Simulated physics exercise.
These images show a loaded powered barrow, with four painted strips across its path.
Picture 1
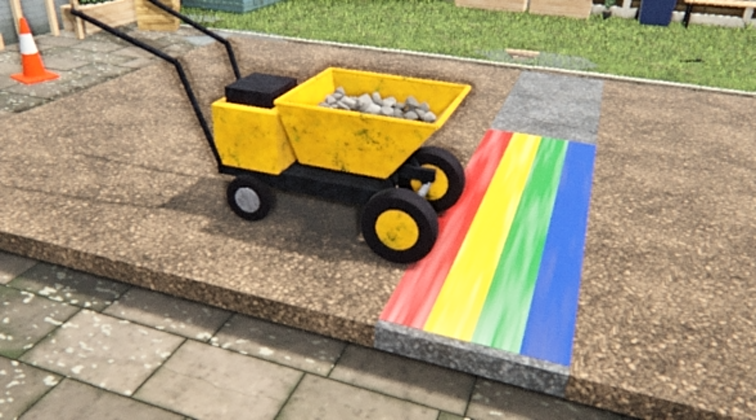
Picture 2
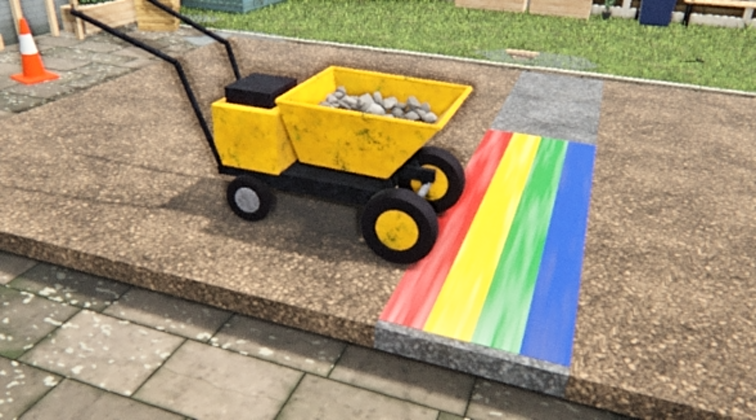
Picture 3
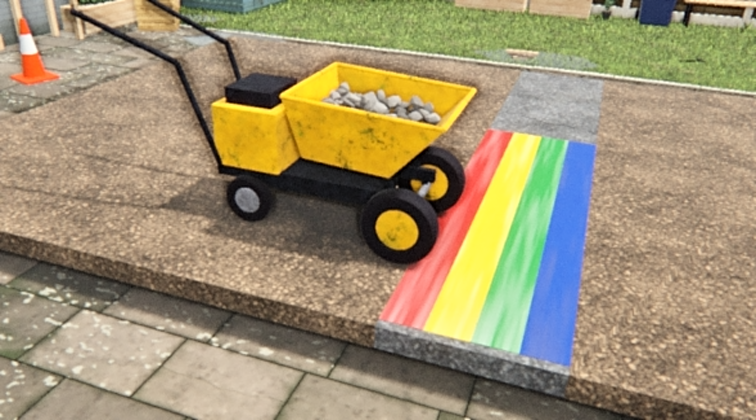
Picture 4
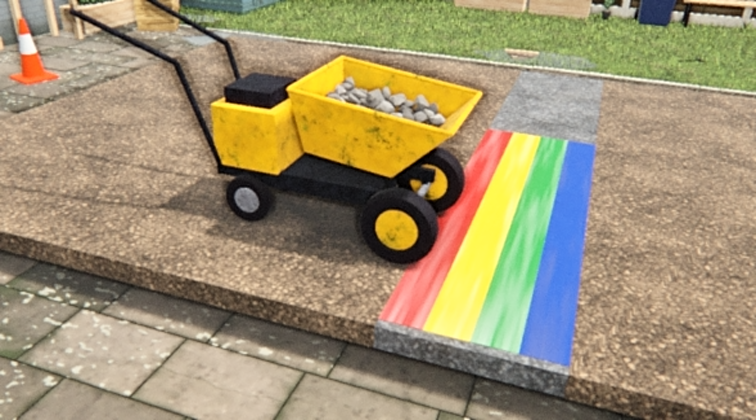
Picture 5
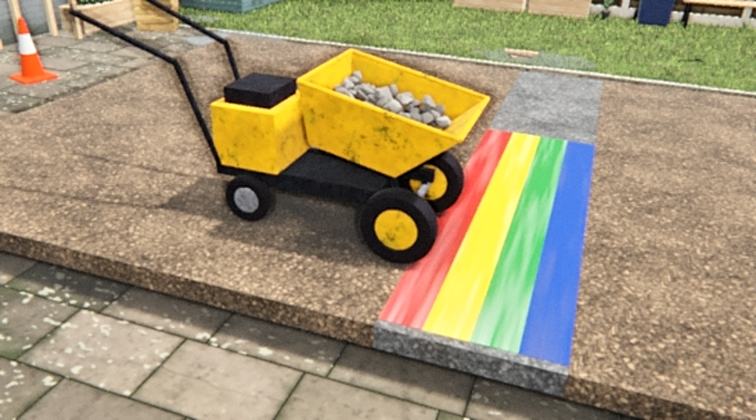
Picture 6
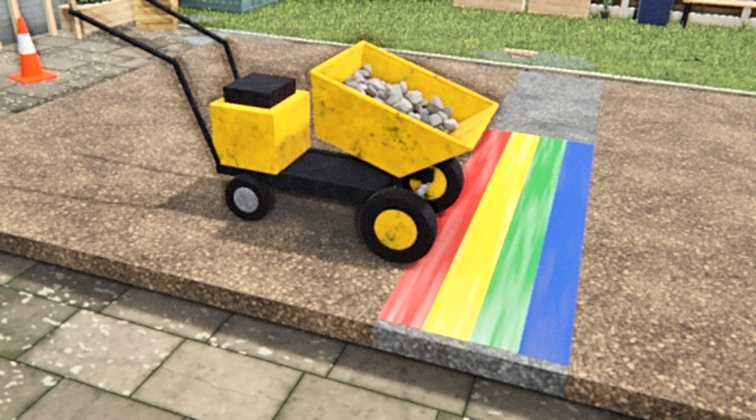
On a brown paved surface beside grass, a yellow barrow loaded with broken stones stands still by red, yellow, green and blue strips while its skip tilts gradually, the back rising and the lip moving slightly right and down.
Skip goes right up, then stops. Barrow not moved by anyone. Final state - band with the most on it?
Blue band.
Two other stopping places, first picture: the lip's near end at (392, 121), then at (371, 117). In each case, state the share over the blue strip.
You'd see around 20 per cent the first time and around 20 per cent the second.
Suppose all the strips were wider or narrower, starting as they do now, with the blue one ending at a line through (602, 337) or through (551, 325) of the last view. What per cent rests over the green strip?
Shares: About 30 per cent; about 10 per cent.
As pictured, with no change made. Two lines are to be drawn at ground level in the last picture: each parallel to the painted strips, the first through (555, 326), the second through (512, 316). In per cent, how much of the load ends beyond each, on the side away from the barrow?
I'd put it near 40 in a hundred, then near 70 in a hundred.
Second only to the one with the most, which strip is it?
That would be that green strip.
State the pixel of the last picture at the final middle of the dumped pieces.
Around (569, 262), give or take.
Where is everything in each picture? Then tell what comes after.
Lip of the skip at (437, 127), level; top of the load at (365, 104), broken stones; red strip at (419, 290); yellow strip at (461, 300); green strip at (505, 310); blue strip at (551, 321), in the first picture.
Lip of the skip at (438, 128), level; top of the load at (358, 111), in the second picture.
Lip of the skip at (443, 131), tipped barely; top of the load at (361, 109), in the third picture.
Lip of the skip at (450, 135), tipped a little; top of the load at (352, 101), in the fourth picture.
Lip of the skip at (459, 141), tipped a little; top of the load at (355, 97), in the fifth picture.
Lip of the skip at (470, 149), tipped clearly; top of the load at (365, 91); red strip at (417, 290); yellow strip at (460, 299); green strip at (504, 310); blue strip at (550, 320), in the sixth picture.
Soon, skip tipped steeply; all in the skip.
A while on, skip tipped right over; about two thirds in the skip; a small part over the green strip; about a quarter over the blue strip; a stray few off the paint.
Towards the end, skip tipped right over; about a quarter in the skip; a small part over the green strip; about a third over the blue strip; about a third off the paint.
Finally, skip tipped right over; about a quarter in the skip; none over the red strip; none over the yellow strip; a small part over the green strip; about a third over the blue strip; about a quarter off the paint.
